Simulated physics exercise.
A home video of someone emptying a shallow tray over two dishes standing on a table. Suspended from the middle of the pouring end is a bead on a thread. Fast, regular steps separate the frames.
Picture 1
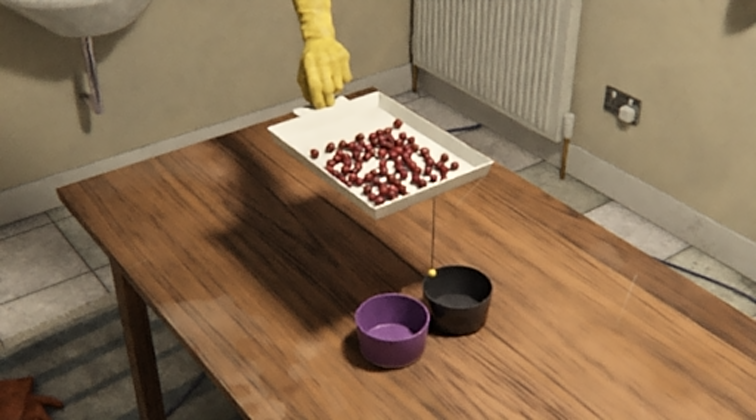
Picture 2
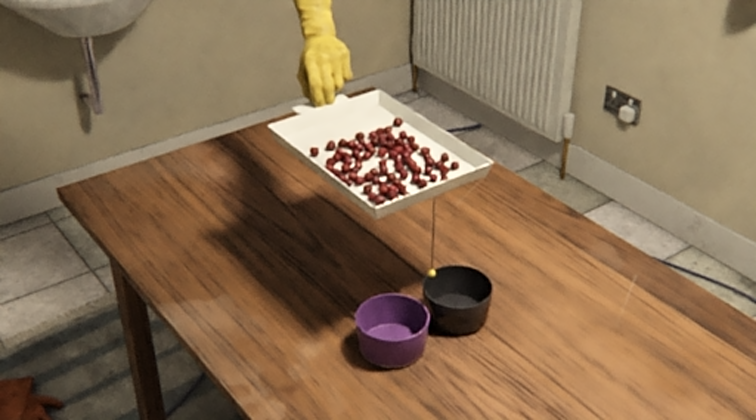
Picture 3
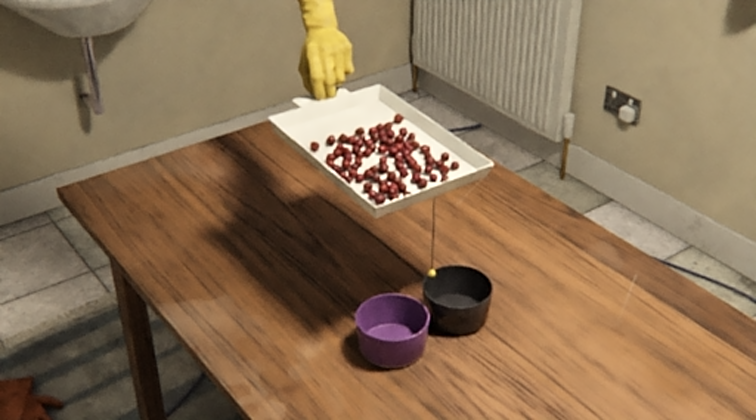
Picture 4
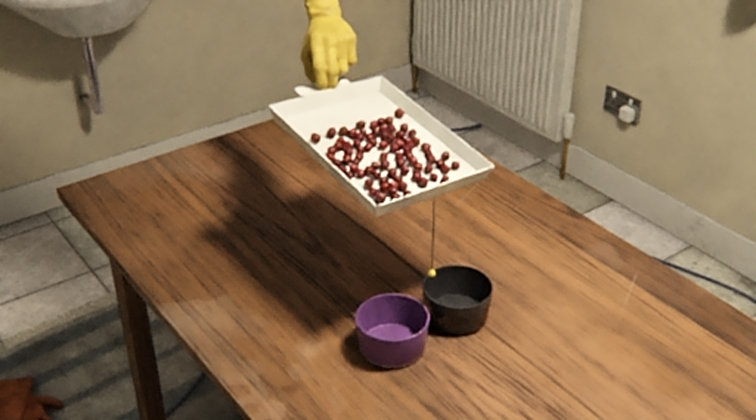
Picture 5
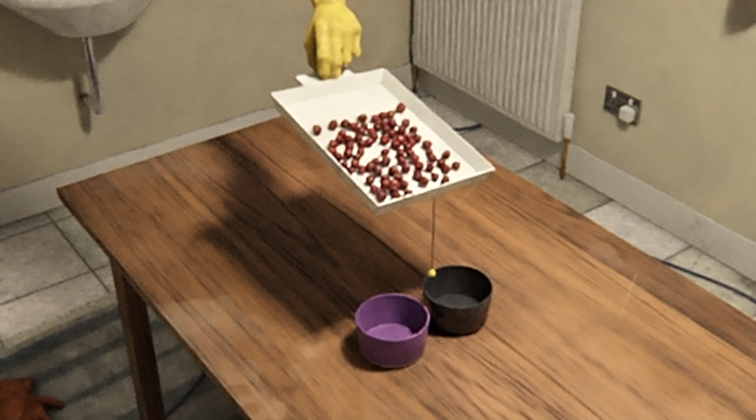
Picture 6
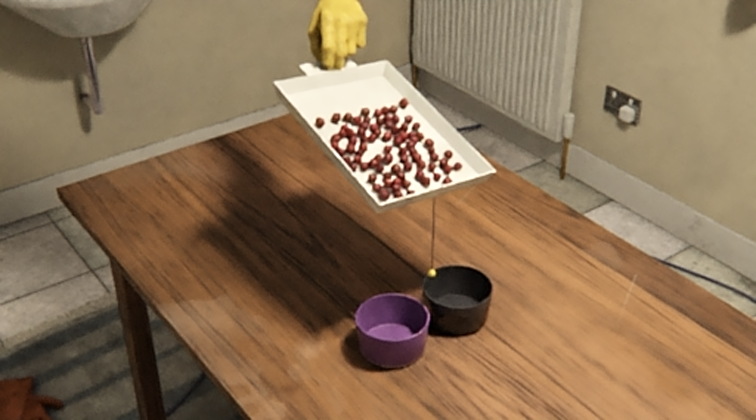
A yellow-gloved hand slowly raises the back of a white tray of dark red cherries.
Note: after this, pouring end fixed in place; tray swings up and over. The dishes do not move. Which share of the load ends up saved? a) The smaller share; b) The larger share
a.
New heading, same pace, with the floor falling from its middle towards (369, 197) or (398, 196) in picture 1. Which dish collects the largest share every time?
Well, at the first place the left-side one, and at the second the left-side one.
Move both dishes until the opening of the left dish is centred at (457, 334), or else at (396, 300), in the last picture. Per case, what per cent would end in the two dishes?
The first try gives 10 per cent, the second 30 per cent.
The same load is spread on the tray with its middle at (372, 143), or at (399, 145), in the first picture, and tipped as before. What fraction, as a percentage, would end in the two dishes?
Close to 30 per cent, followed by close to 30 per cent.
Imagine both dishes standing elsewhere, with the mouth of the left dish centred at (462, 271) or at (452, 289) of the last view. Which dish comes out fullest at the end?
In the first try it's the leftmost dish, and in the second it's the rightmost dish.
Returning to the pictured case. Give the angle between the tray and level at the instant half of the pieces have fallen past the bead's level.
Approx. 110° from level.
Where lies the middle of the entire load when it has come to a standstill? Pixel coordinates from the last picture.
Close to (497, 304).
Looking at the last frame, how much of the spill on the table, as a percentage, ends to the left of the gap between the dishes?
Close to 0 per cent.
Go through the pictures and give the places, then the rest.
The first picture shows corners of the pouring end at (376, 205) and (487, 161), level; middle of the load at (383, 164), dried cherries; left dish at (414, 348); right dish at (480, 316); bead on its thread at (432, 273).
The second picture shows corners of the pouring end at (376, 204) and (487, 161), level; middle of the load at (383, 163).
The third picture shows corners of the pouring end at (377, 204) and (487, 163), tipped barely, lowest at the right corner; middle of the load at (383, 161).
The fourth picture shows corners of the pouring end at (378, 202) and (488, 165), tipped a little, lowest at the right corner; middle of the load at (384, 157).
The fifth picture shows corners of the pouring end at (380, 201) and (489, 167), tipped a little, lowest at the right corner; middle of the load at (385, 153).
The sixth picture shows corners of the pouring end at (381, 200) and (489, 169), tipped clearly, lowest at the right corner; middle of the load at (388, 150); left dish at (414, 348); right dish at (480, 316).
Soon after the last picture, tray tipped steeply; all on the tray.
A little later, tray tipped past a quarter turn; most on the tray; about a quarter in the air.
Later still, tray tipped past a quarter turn; about a quarter in the right dish; most outside both.
At rest, tray tipped past a quarter turn; none in the left dish; about a quarter in the right dish; most outside both.
